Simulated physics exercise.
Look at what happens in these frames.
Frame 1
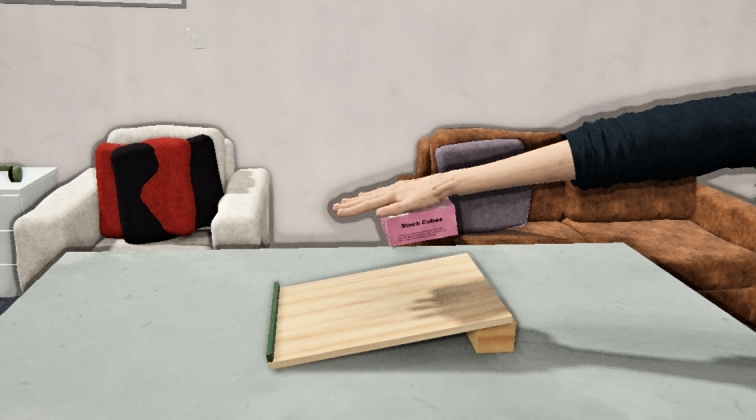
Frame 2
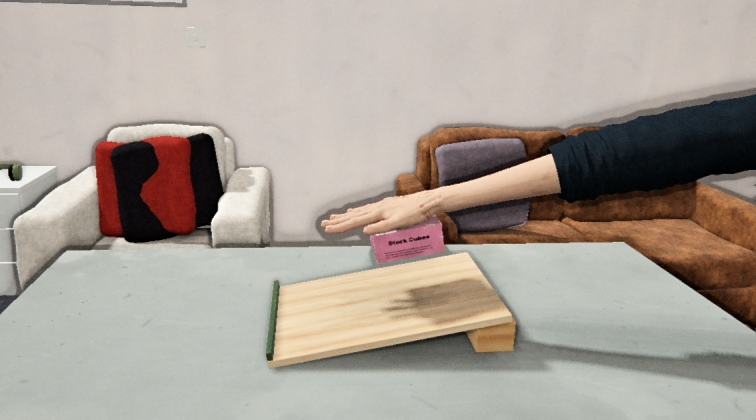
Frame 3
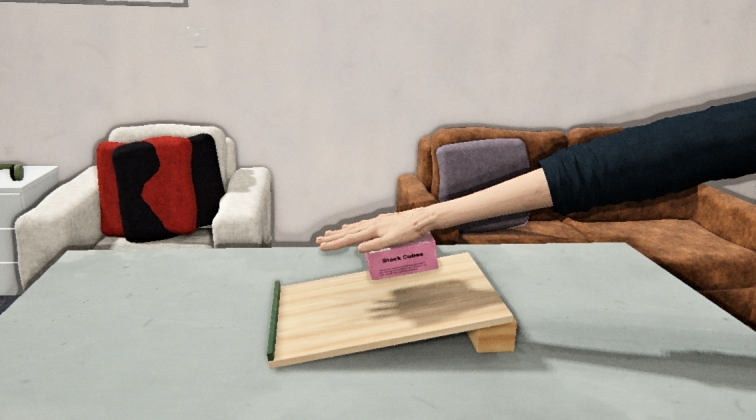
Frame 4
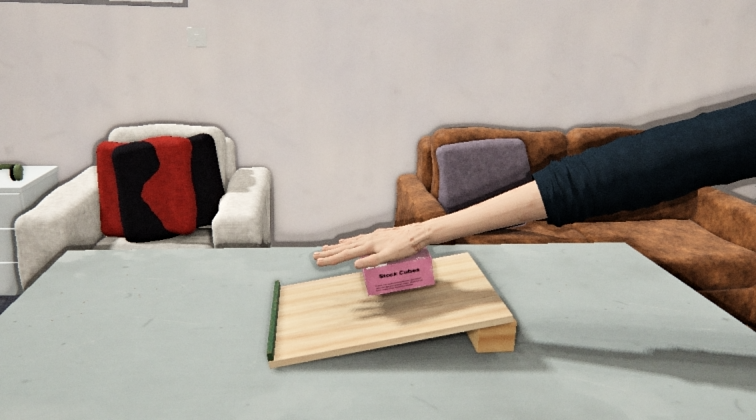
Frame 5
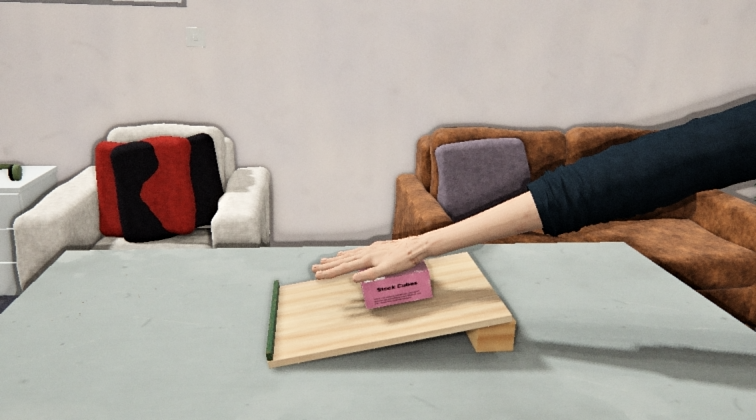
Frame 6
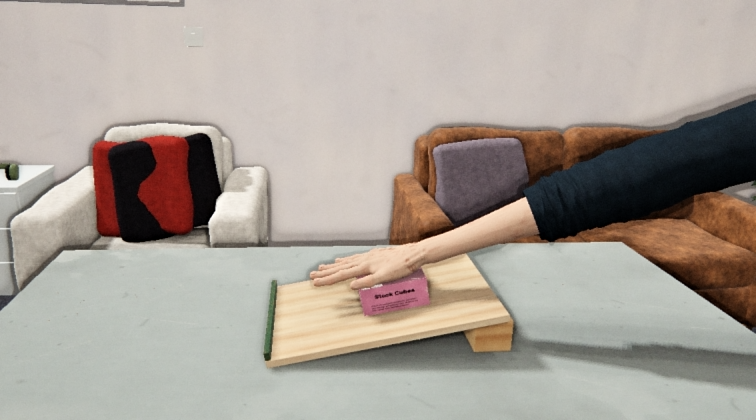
At the start, a hand holds a pink packet above and behind a sloping wooden board on a table, with armchair and sofa beyond. The arm lowers the packet down and slightly left over the board, until it sits on the sloped surface with the hand still on it.
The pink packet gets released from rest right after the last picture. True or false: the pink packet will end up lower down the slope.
False.
Then, 0.20 s later than the last frame, all is still.
Then, 0.50 s later than the last frame, pink packet resting near (391, 284).
When it is over, it is as before. End places, in pixels of the last picture, pink packet near (391, 284). The pink packet keeps its place.
